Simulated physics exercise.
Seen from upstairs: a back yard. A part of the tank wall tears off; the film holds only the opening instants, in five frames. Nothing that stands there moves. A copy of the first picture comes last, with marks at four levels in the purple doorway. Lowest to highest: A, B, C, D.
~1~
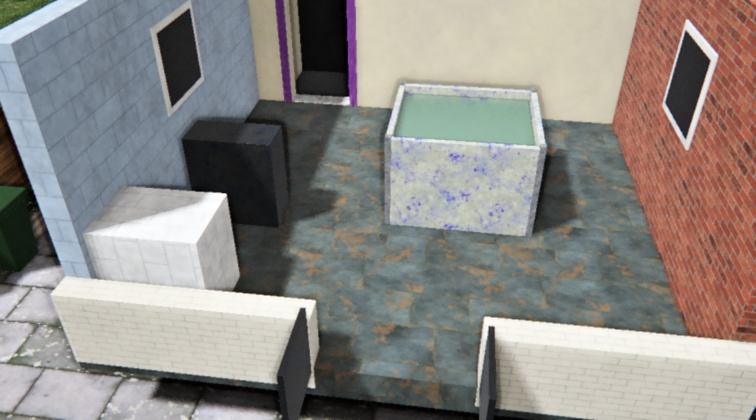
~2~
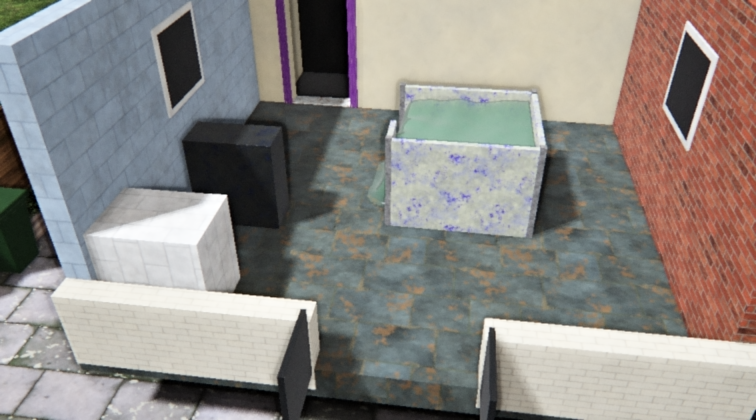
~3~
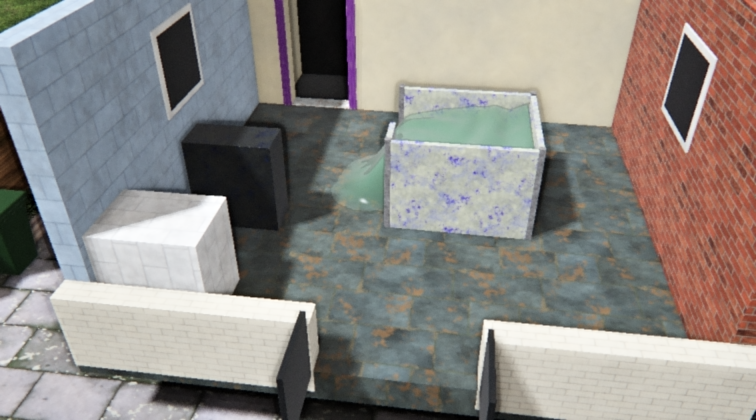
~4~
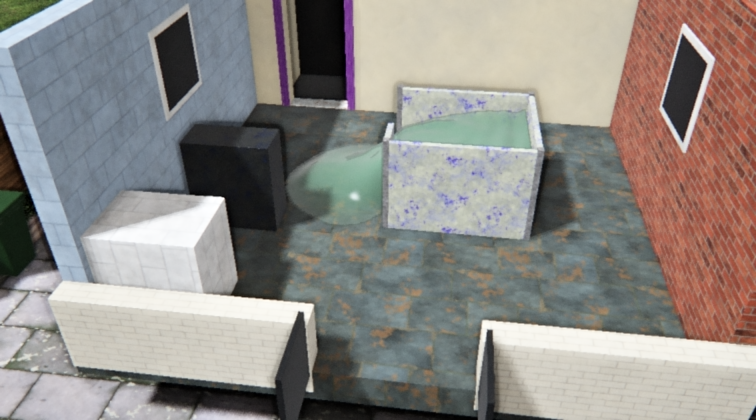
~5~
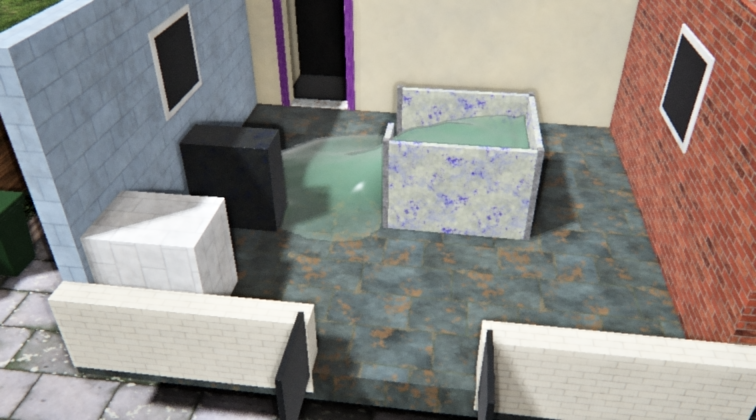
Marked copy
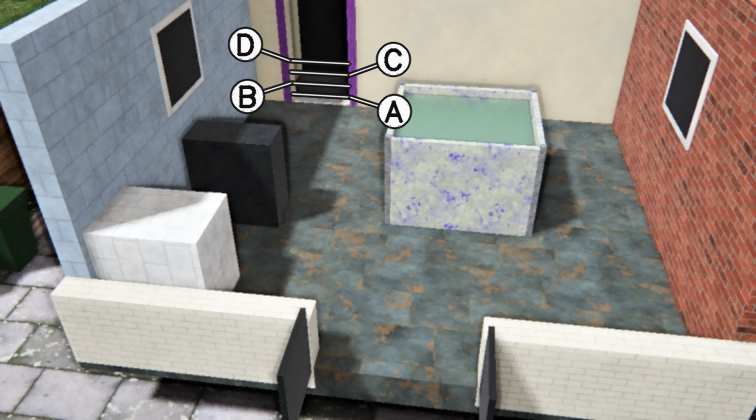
A back yard is seen from upstairs, with a pale blue block wall on the left, a red brick wall on the right and a purple-framed doorway at the back. A speckled white and violet tank of green water stands near a black box and a white one, behind low cream walls with an open dark gate. Water pours from the tank's left side and spreads across the dark tiles to the black box.
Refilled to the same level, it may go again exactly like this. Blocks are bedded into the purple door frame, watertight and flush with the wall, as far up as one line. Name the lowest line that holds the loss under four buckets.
Height B.
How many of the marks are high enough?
Three of the four.
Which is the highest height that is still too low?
That is height A.
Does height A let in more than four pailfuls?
Yes, that goes wrong.
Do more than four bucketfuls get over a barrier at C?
No.
On the marked copy, A at (321, 95); B at (320, 84); C at (319, 73); D at (319, 62); from the bottom up A, B, C, D.
For height A, about 12 bucketfuls get in.
For height B, a splash gets over, under a bucket.
For height C, nothing gets over.
For height D, nothing gets over.
